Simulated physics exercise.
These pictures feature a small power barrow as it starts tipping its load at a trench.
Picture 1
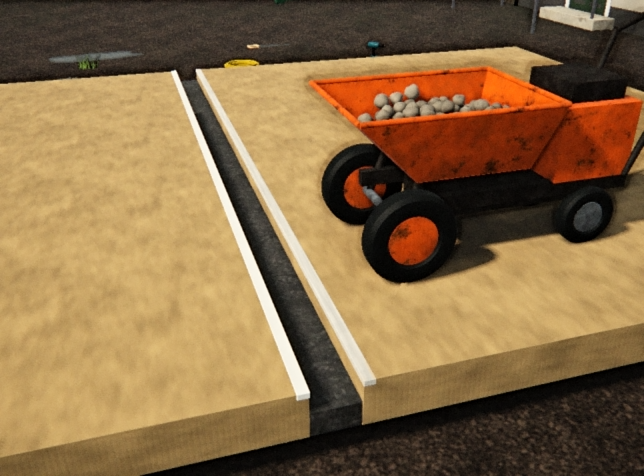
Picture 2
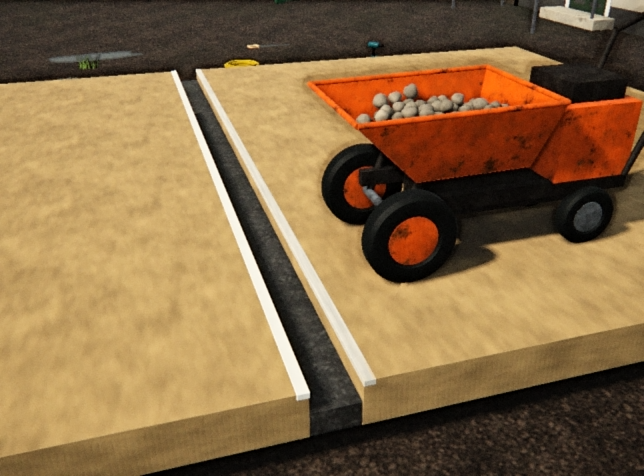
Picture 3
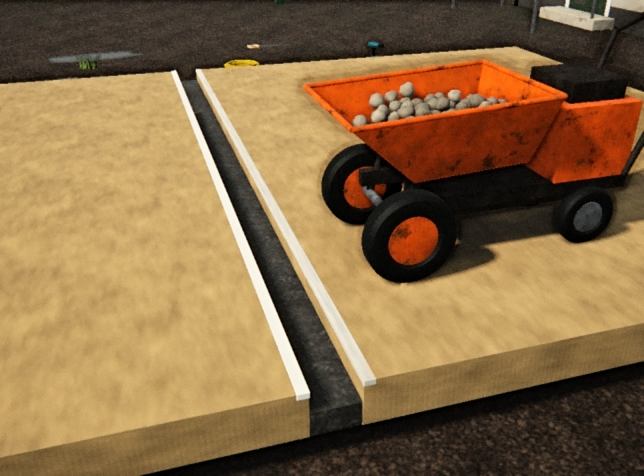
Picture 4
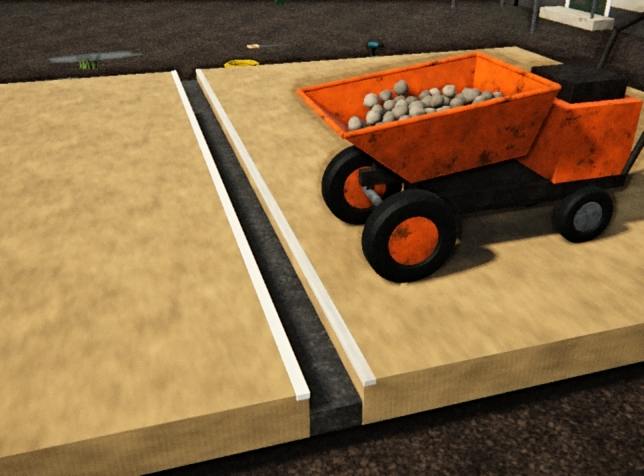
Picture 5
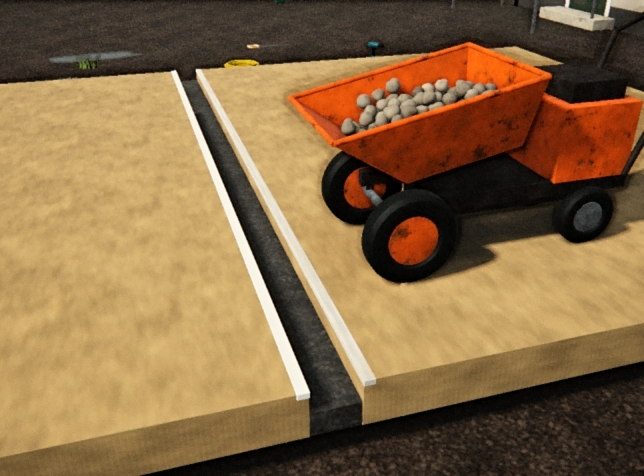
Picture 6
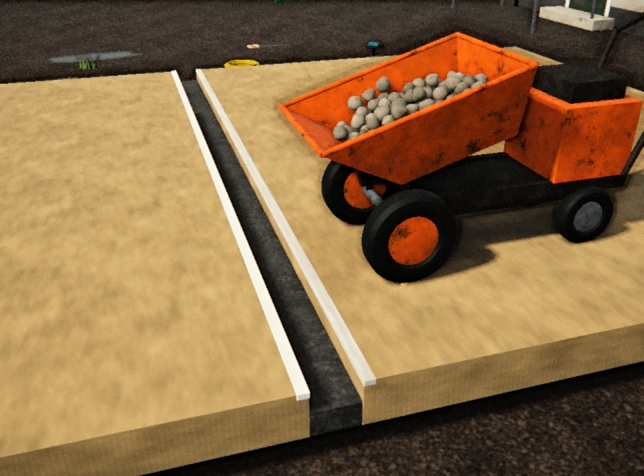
An orange power barrow loaded with rounded grey stones stood still on sandy ground beside a narrow, white-edged trench, and its skip slowly tilted forward to the left, the front lip dipping lower.
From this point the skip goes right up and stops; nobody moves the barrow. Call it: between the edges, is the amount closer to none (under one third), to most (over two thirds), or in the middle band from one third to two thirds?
Closer to none.
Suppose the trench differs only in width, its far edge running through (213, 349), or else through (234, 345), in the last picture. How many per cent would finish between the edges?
In order, some 70 and some 50 percent.
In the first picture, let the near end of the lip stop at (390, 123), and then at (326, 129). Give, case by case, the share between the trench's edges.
Estimates: 40 %, 0 %.
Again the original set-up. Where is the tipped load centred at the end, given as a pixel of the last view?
Last view, centre at rest - approx. (205, 267).
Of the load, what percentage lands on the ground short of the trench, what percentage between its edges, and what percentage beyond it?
Short 0 %, between 0 %, beyond 70 %.
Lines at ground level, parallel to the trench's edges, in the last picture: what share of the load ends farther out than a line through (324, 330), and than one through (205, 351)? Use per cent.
Estimate: 70 % and 20 %, respectively.
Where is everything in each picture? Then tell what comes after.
In the first picture, lip of the skip (360, 126), level; top of the load (440, 120), river pebbles; first edge of the trench (340, 326); far edge (281, 337), the trench under half as wide as the skip, and about half as deep as wide.
In the second picture, lip of the skip (358, 127), level; top of the load (448, 120).
In the third picture, lip of the skip (352, 130), tipped barely; top of the load (448, 108).
In the fourth picture, lip of the skip (344, 136), tipped a little; top of the load (458, 106).
In the fifth picture, lip of the skip (334, 144), tipped a little; top of the load (451, 100).
In the sixth picture, lip of the skip (323, 155), tipped clearly; top of the load (457, 101); first edge of the trench (340, 326); far edge (281, 337).
Just after the last frame, skip tipped steeply; every one in the skip.
A moment on, skip tipped right over; roughly half in the skip; just a few in or heaped over the trench; roughly half beyond it.
Further on, skip tipped right over; roughly a third in the skip; just a few in or heaped over the trench; roughly two thirds beyond it.
When it is over, skip tipped right over; roughly a third in the skip; just a few in or heaped over the trench; roughly two thirds beyond it.
